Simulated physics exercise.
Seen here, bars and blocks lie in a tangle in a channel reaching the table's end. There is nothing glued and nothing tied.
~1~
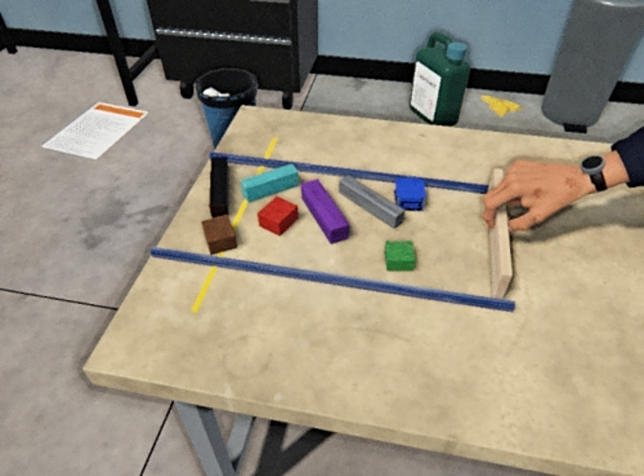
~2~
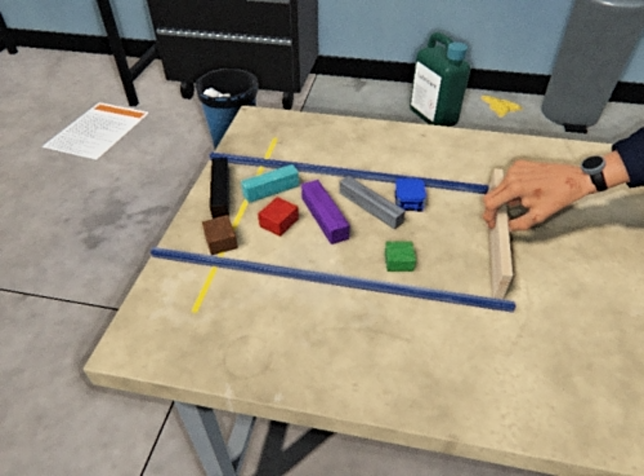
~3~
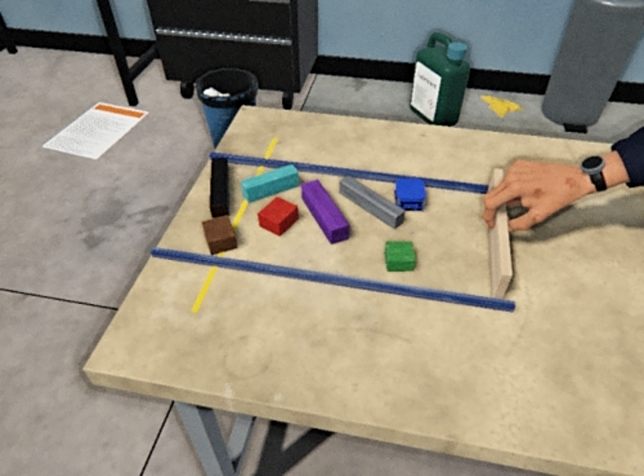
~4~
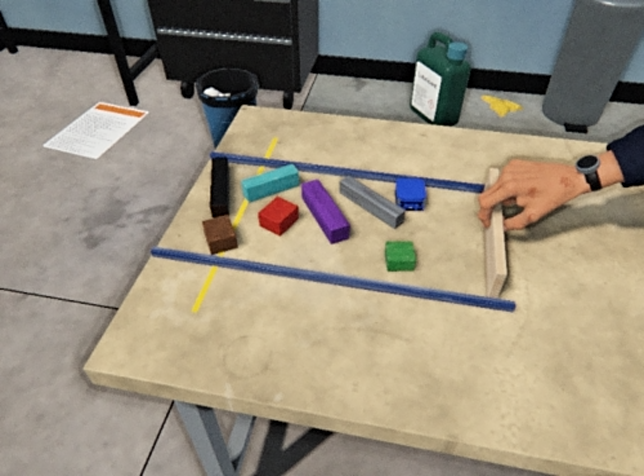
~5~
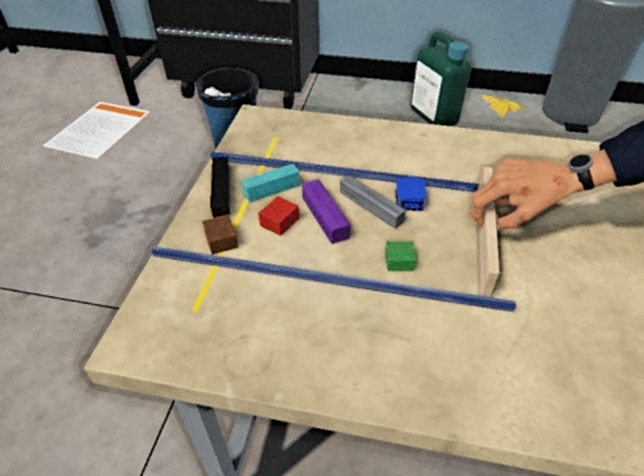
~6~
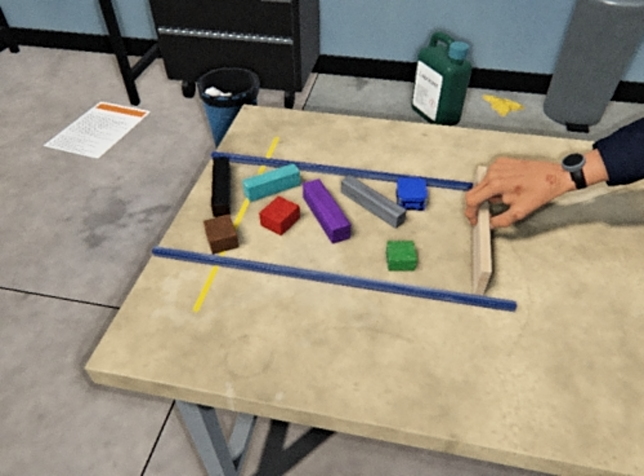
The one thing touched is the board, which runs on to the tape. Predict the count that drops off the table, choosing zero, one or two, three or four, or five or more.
Band: One to two.
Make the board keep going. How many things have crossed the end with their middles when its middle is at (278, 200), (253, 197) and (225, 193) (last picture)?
Over the end: 0, 1, 3.
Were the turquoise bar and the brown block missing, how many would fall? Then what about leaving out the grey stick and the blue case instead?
The counts would be 1 and 0.
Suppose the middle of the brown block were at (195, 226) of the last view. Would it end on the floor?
It topples off.
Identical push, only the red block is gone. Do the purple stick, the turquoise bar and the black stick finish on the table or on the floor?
So the purple stick keeps its place, the turquoise bar goes down and the black stick goes down.
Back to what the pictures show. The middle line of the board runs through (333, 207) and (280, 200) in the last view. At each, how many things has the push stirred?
By then 6, and 8.
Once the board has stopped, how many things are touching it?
4 in contact.
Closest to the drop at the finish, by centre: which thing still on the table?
Foremost is the brown block.
Soon after, none off yet; black stick at rest near (221, 186); brown block at rest near (221, 234); turquoise bar at rest near (272, 183).
Then, none off yet; black stick at rest near (221, 186); brown block at rest near (221, 234); turquoise bar moving near (265, 184).
Further on, none off yet; black stick moved a little near (204, 186); brown block moved a little near (206, 236); turquoise bar moved about its own width near (220, 183).
At rest, the number that fall off is one or two; fallen, turquoise bar and black stick.
